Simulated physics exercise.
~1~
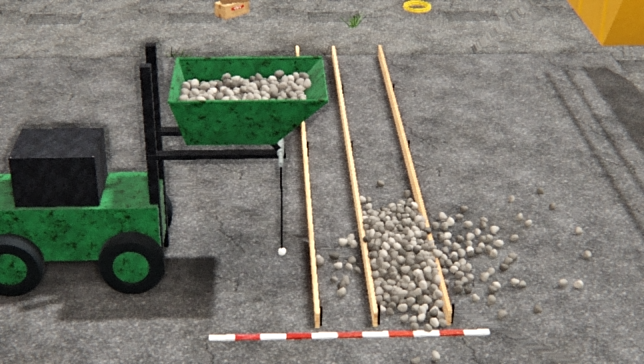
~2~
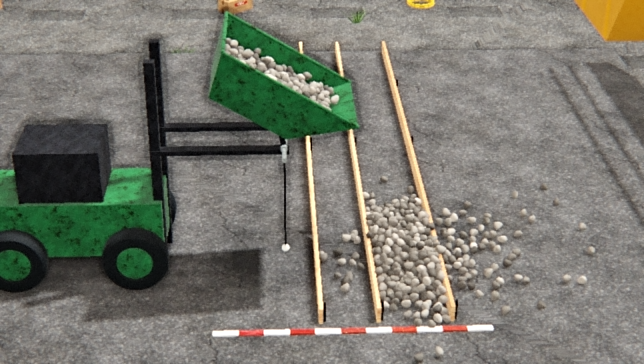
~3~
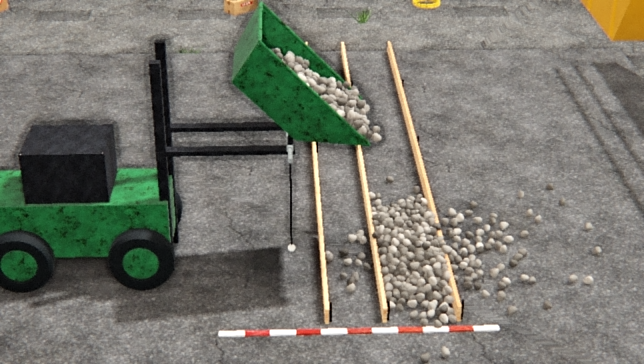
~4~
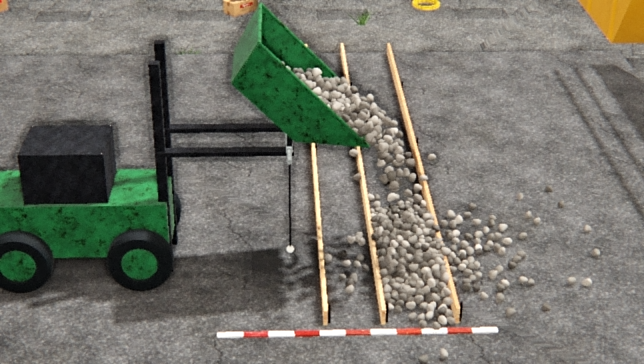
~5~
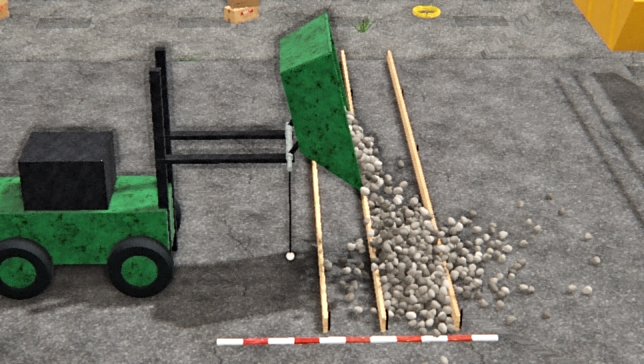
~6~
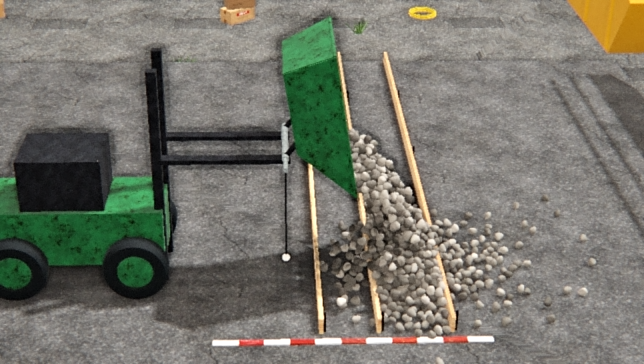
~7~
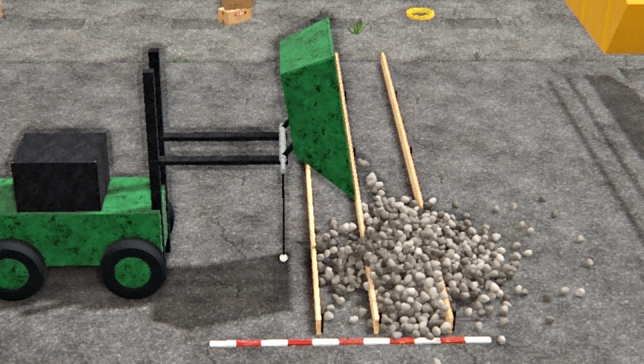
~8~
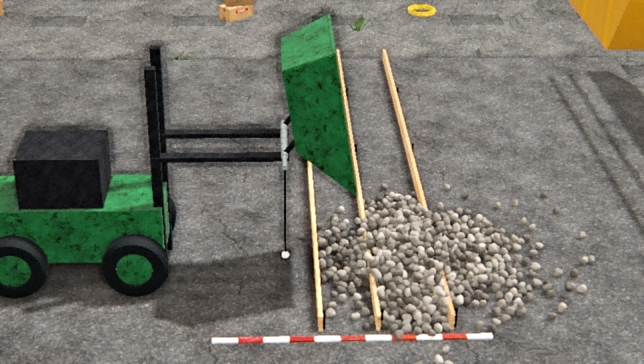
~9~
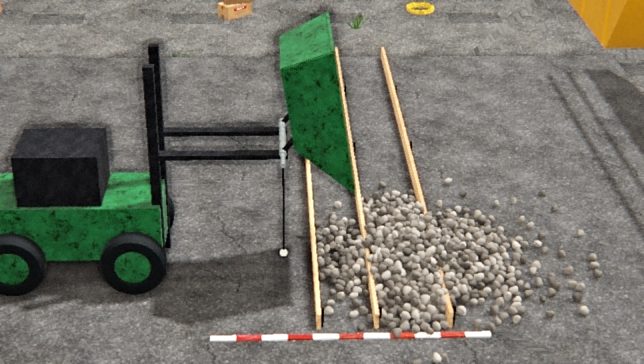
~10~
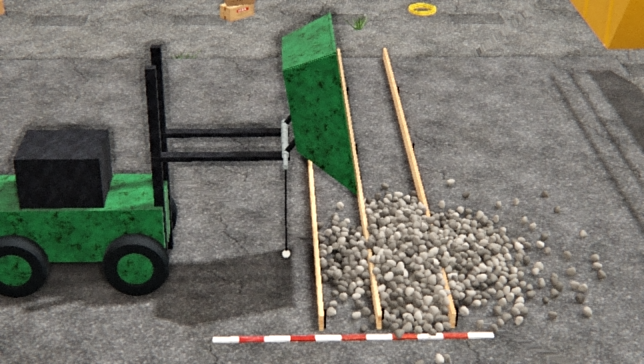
On grey ground, a green forklift tips its skip, pouring pale stones across the wooden boards.
